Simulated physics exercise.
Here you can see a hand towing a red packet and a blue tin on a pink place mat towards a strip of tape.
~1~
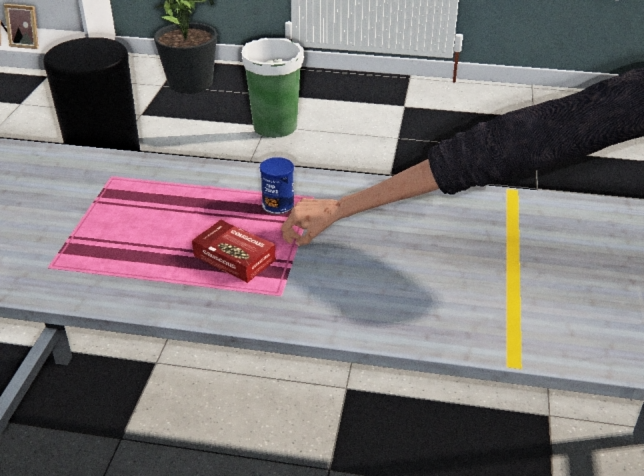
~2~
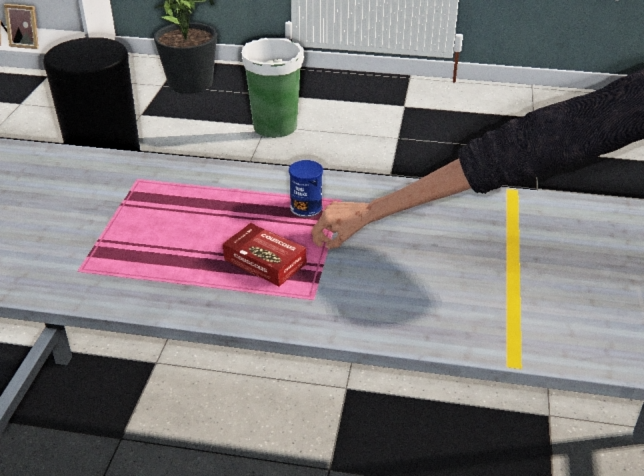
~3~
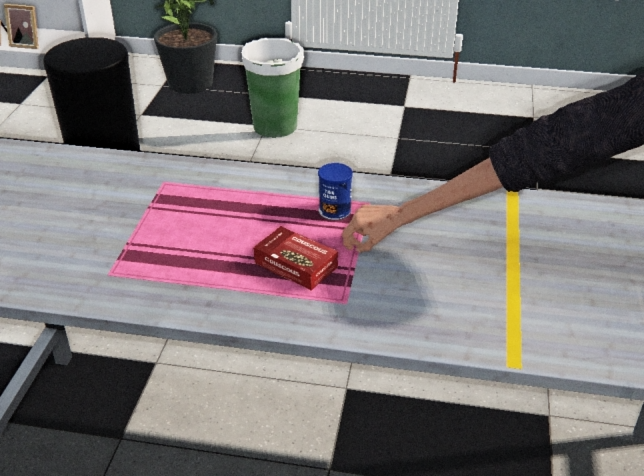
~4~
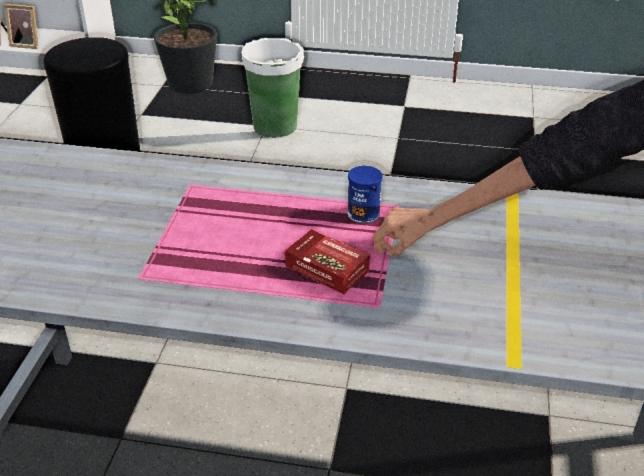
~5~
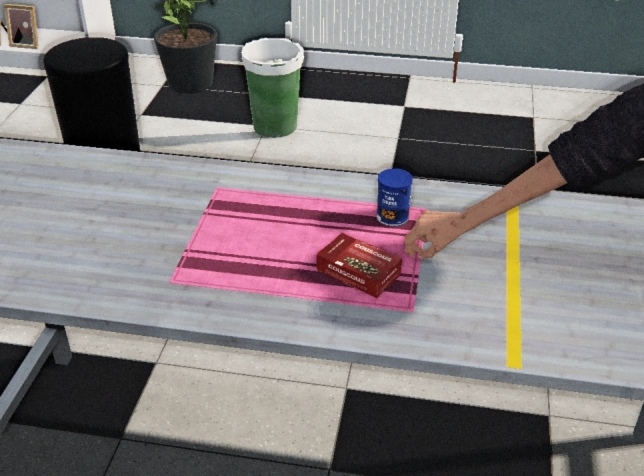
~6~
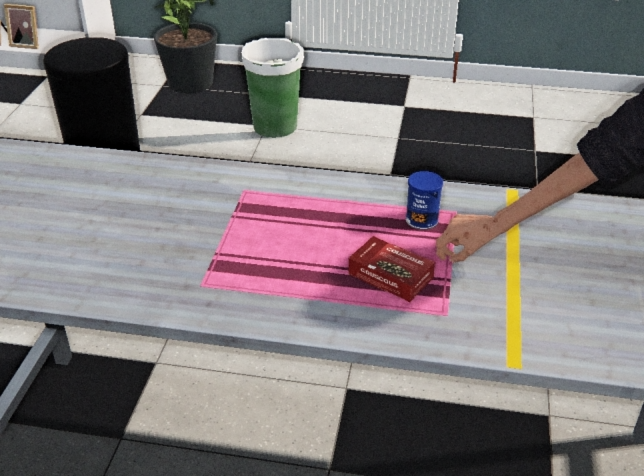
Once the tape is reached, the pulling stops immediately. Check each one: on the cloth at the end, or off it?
At the end, the red packet is off the cloth, the blue tin is off the cloth.
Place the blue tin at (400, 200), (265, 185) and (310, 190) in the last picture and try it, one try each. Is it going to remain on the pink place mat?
First try: It gets flung off; second try: It rides out the stop; third try: It rides out the stop.
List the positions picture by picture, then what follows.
In the first picture, place mat end (281, 296); red packet (233, 242); blue tin (277, 166); tape (514, 349).
In the second picture, place mat end (314, 300), far hem (77, 272); blue tin (306, 169).
In the third picture, place mat end (346, 304); red packet (295, 249).
In the fourth picture, place mat end (380, 308), far hem (138, 279); blue tin (365, 175).
In the fifth picture, place mat end (414, 312); red packet (359, 256).
In the sixth picture, place mat end (447, 316), far hem (200, 286); red packet (391, 260); blue tin (426, 181); tape (514, 349).
Then, 0.05 s past the final frame, hem short of the tape; red packet on the cloth near (424, 272); blue tin on the cloth near (454, 204).
Then, 0.16 s past the final frame, hem at the tape; red packet on the cloth near (491, 279); blue tin ahead of the hem near (516, 210).
When it is over, hem at the tape; red packet ahead of the hem near (573, 290); blue tin knocked over near (609, 224). The red packet shoots off the front and the blue tin slides clear of the cloth.
